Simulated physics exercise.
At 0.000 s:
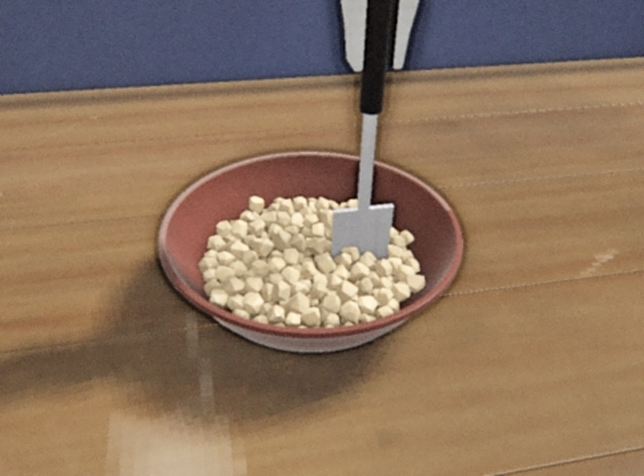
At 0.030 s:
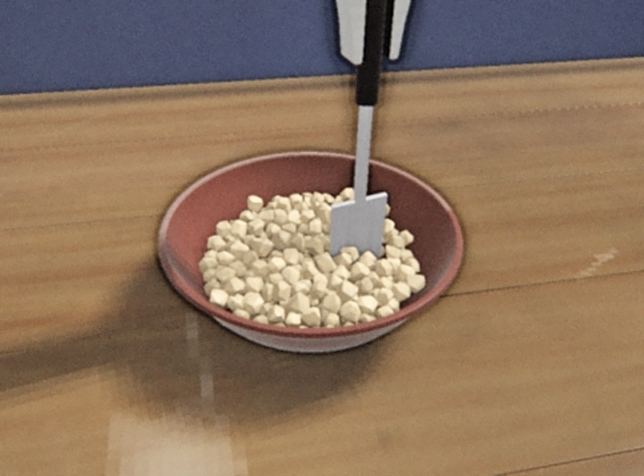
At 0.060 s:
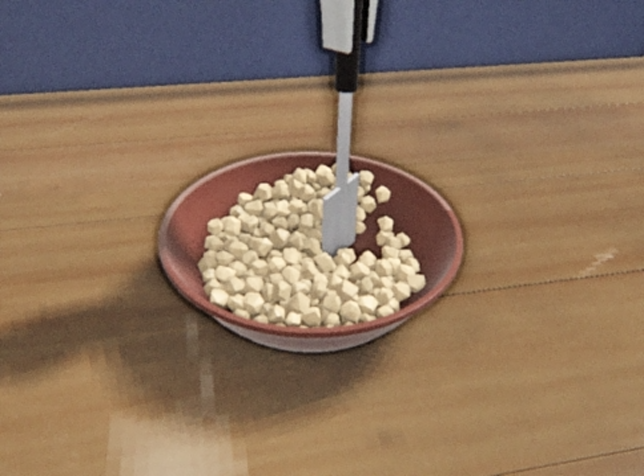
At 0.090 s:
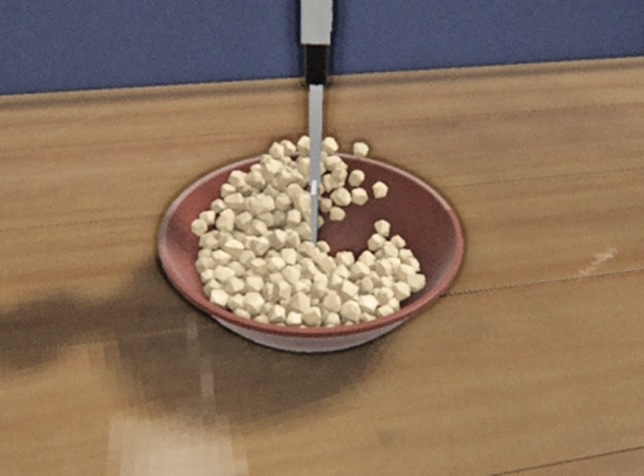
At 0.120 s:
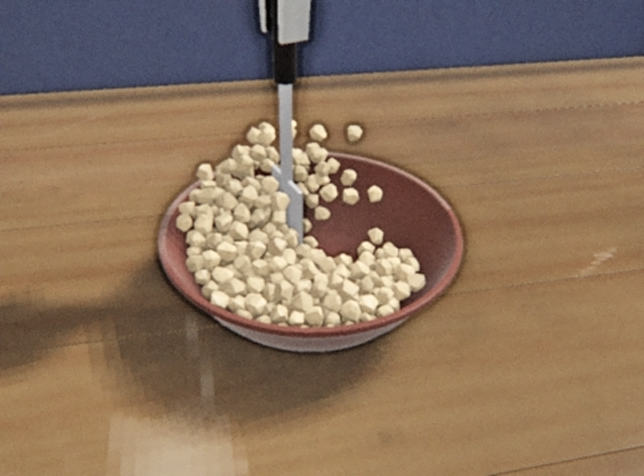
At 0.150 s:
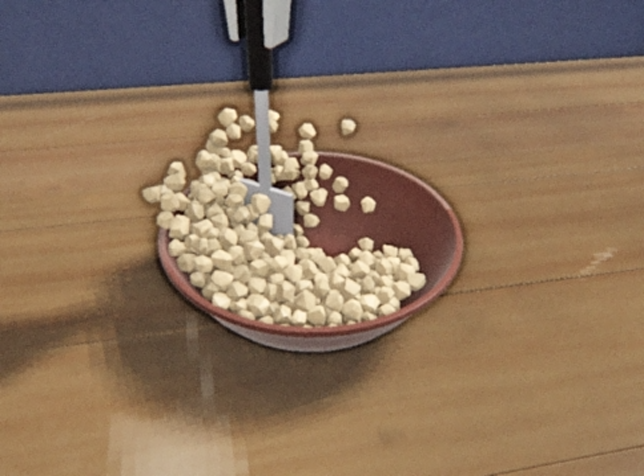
On a wooden table, a spatula held upright by a robot's gripper turned as it swept leftward through a reddish bowl of small pale pebbles, heaping them toward the back left and tossing some upward.
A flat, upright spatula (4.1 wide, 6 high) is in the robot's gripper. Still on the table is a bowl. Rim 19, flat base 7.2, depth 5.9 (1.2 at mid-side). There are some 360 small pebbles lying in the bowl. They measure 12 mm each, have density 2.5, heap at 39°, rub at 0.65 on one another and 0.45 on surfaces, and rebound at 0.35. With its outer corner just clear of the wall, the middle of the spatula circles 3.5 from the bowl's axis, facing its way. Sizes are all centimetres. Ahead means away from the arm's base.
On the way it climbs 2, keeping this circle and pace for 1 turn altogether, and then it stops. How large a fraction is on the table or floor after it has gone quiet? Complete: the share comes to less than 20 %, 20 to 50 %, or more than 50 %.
The share comes to between 20 and 50 %.
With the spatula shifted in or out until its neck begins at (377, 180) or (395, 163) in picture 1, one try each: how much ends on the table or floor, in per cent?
Near 35 per cent and near 25 per cent, in that order.
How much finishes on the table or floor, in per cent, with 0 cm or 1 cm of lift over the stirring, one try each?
35 % and 35 %.
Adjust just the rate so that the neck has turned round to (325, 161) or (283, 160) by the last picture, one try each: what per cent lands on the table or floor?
Around 5 and 20 per cent respectively.
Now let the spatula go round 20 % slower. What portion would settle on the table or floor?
I'd say close to 20 %.
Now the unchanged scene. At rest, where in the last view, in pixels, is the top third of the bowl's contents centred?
(368, 245).
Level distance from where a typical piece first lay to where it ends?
Roughly 6 cm.
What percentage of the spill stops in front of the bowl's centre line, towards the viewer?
Some 80 per cent.
After 0.22 s, 220° round, highest piece 12 above the table; 314 in the bowl, 1 on the table or floor, 47 in flight or on the tool.
After 0.30 s, 299° round, highest piece 10 above the table; 287 in the bowl, 20 on the table or floor, 55 in flight or on the tool.
After 0.53 s, 0° round, highest piece 7 above the table; 260 in the bowl, 101 on the table or floor, 1 in flight or on the tool.
After 1.23 s, 0° round, highest piece 7 above the table; 260 in the bowl, 102 on the table or floor.
In the end, 260 in the bowl, 102 on the table or floor. That is 28 % on the table or floor.
